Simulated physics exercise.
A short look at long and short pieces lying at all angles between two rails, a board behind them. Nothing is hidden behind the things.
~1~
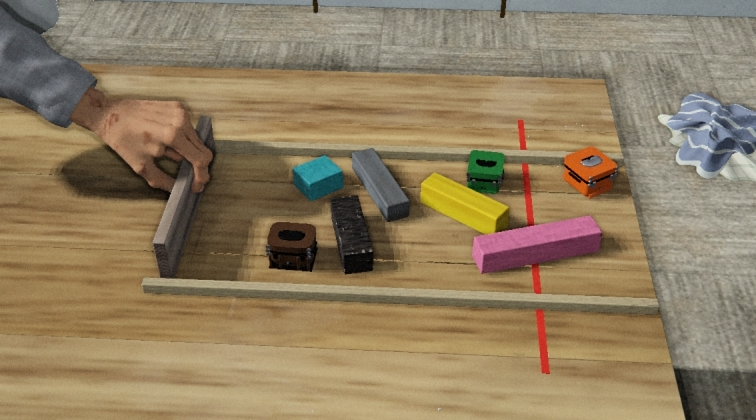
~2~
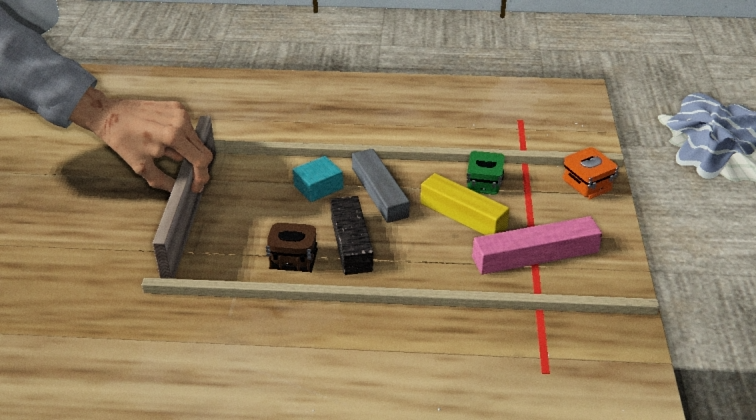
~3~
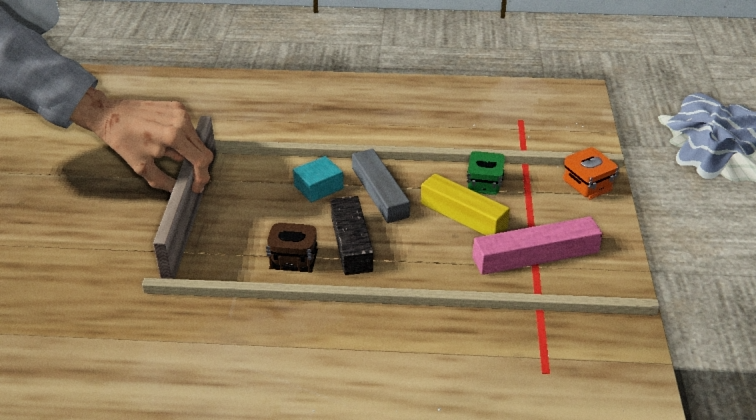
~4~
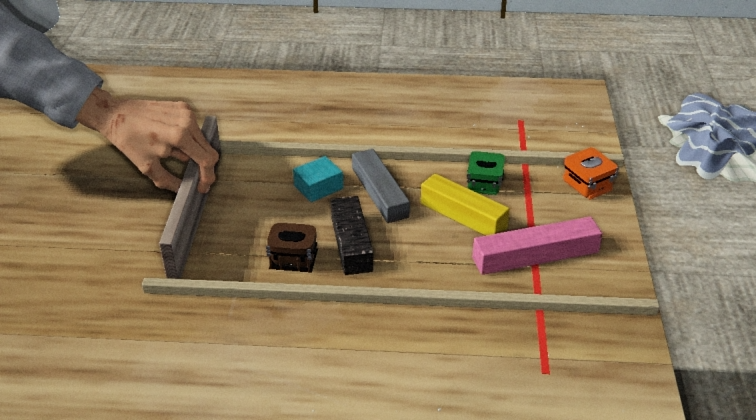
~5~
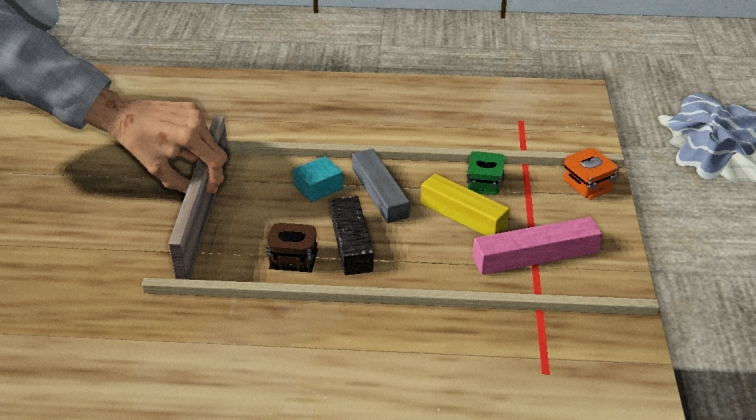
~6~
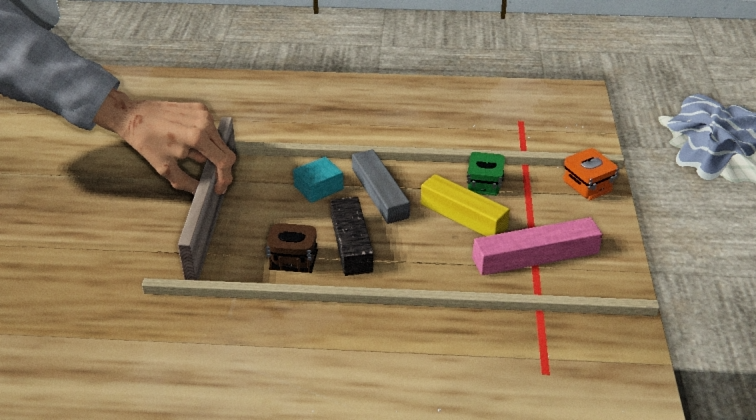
A hand in a grey sleeve grips an upright board at the left of a wooden table, seen from above at an angle. Between two pale rails lie brown, green and orange cases, a teal block, and grey, black, yellow and pink bars, with a red line crossing at right. The hand holds nearly still, then slides the board slightly rightward, while the pieces and camera stay still.
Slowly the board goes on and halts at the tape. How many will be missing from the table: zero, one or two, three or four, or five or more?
The number that fall off is one or two.
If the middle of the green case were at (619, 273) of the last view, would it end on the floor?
The green case holds on.
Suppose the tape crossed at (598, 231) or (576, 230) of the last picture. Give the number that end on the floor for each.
The counts: 5 and 4.
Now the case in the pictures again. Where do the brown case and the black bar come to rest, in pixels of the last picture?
The brown case at (560, 264), the black bar at (573, 235).
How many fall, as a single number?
In all, 1 of them.
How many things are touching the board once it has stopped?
The number is 3.
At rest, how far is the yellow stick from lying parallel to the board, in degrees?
Roughly 0° out of line.
A little later, none off yet; orange case at rest near (589, 175); pink bar at rest near (537, 246); green case at rest near (486, 175).
Next, none off yet; orange case at rest near (589, 175); pink bar at rest near (539, 248); green case shifted a little near (499, 170).
Later still, none off yet; orange case shifted a little near (608, 177); pink bar shifted a little near (586, 255); green case shifted well along near (562, 166).
When it is over, the number that fall off is one or two; down, orange case.
